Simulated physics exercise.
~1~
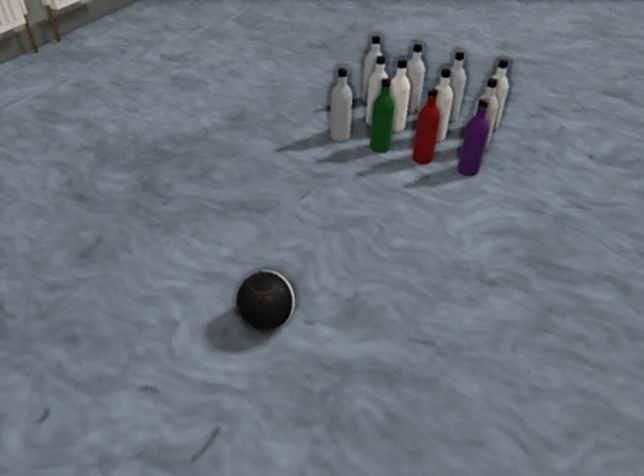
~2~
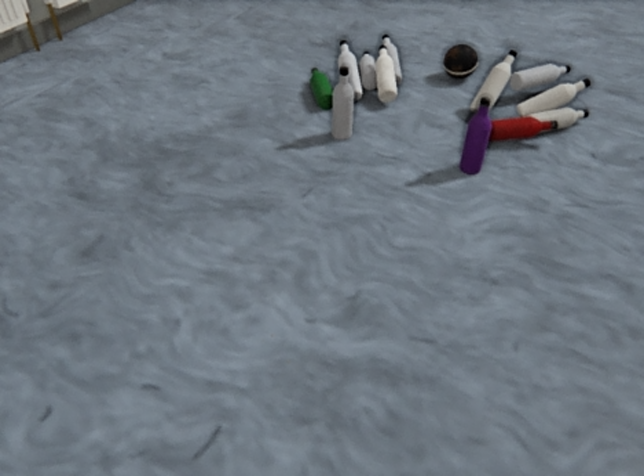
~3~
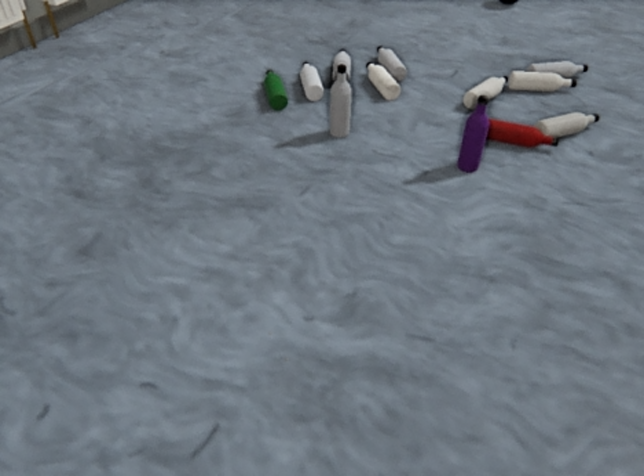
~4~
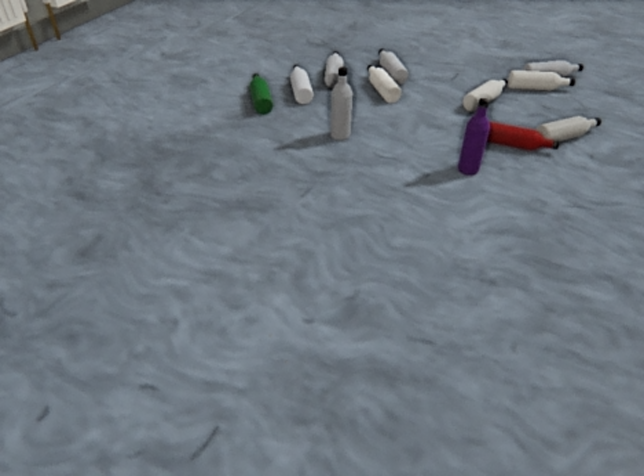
To begin with, a group of dark-capped bottles, mostly white with one green, one red and one purple, stands upright on a mottled blue-gray floor while a black ball rolls toward them. The ball plows through the group and knocks most of them over, the green one going left and the red one right. It continues away toward the top right and leaves view. The green bottle and some white ones roll slightly farther left. At the end, only the purple bottle and one pale bottle still stand, with the others lying scattered around them.
